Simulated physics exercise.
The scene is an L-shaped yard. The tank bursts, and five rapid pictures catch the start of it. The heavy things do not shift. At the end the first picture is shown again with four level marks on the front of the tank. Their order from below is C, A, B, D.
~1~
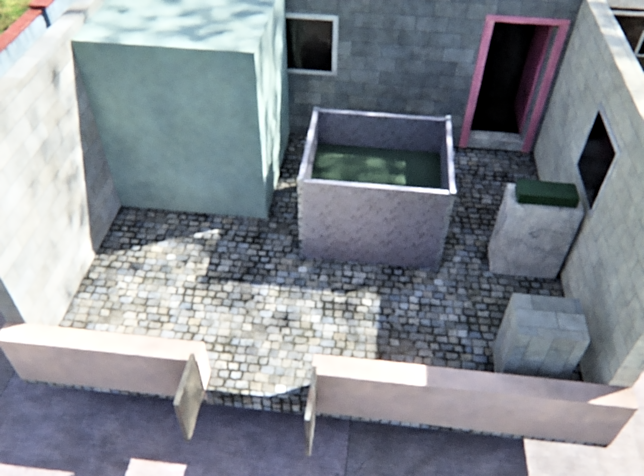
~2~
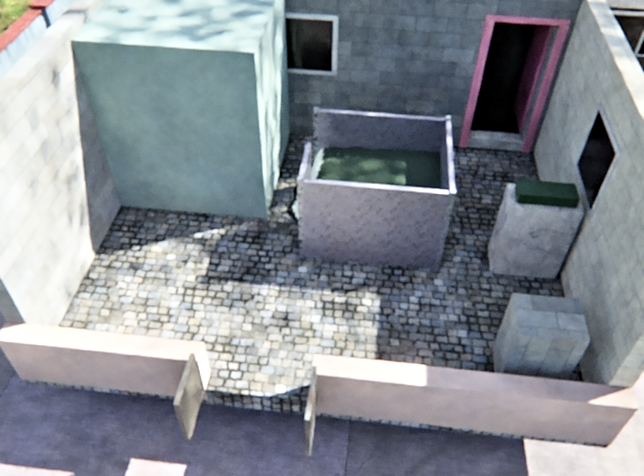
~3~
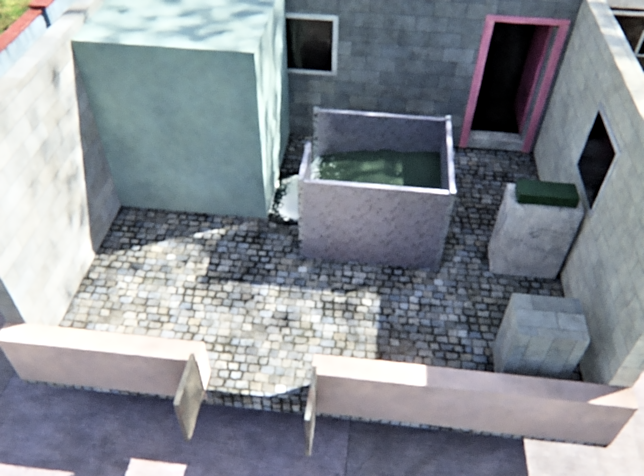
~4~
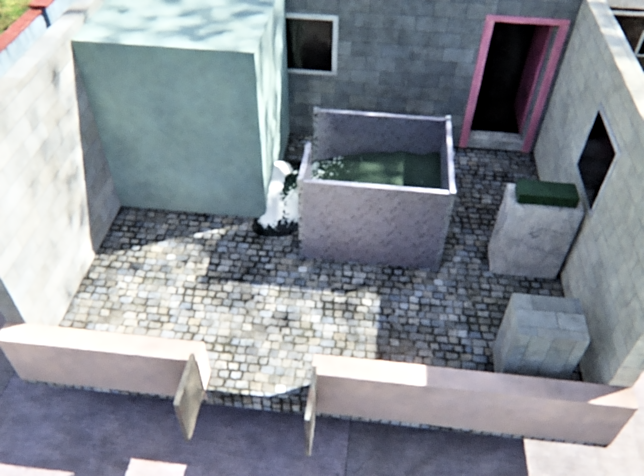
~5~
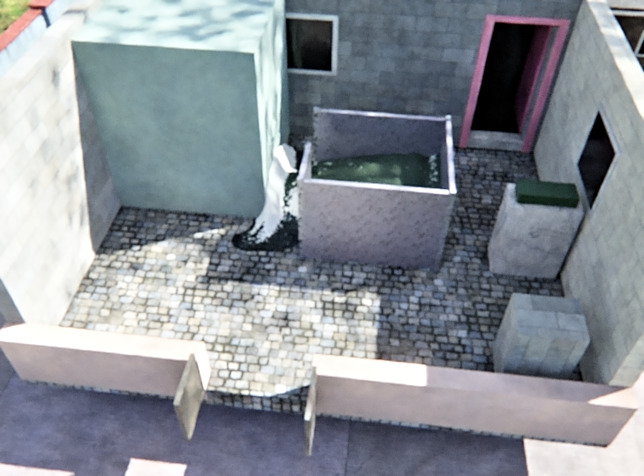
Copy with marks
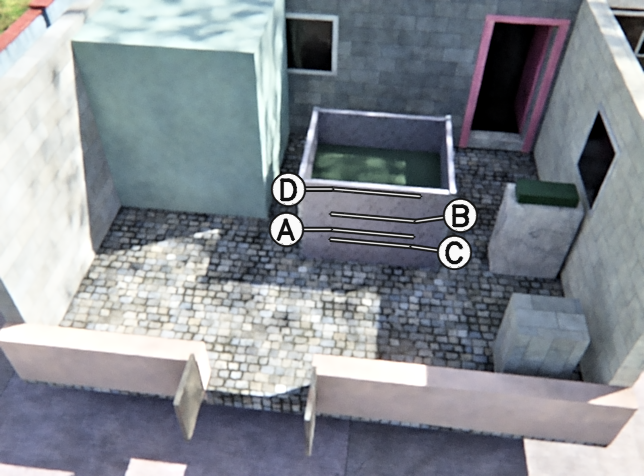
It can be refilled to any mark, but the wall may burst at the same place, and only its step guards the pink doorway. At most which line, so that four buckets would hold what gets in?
I would pick level B.
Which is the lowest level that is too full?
Here it is level D.
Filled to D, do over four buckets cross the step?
Yes, that goes wrong.
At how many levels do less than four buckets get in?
Three.
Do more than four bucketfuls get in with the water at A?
No.
On the marked copy, A at (371, 233); B at (373, 217); C at (370, 242); D at (375, 192); from the bottom up C, A, B, D.
If A is chosen, nothing gets over.
If B is chosen, a splash gets over, under a bucket.
If C is chosen, nothing gets over.
If D is chosen, about 9 bucketfuls get in.
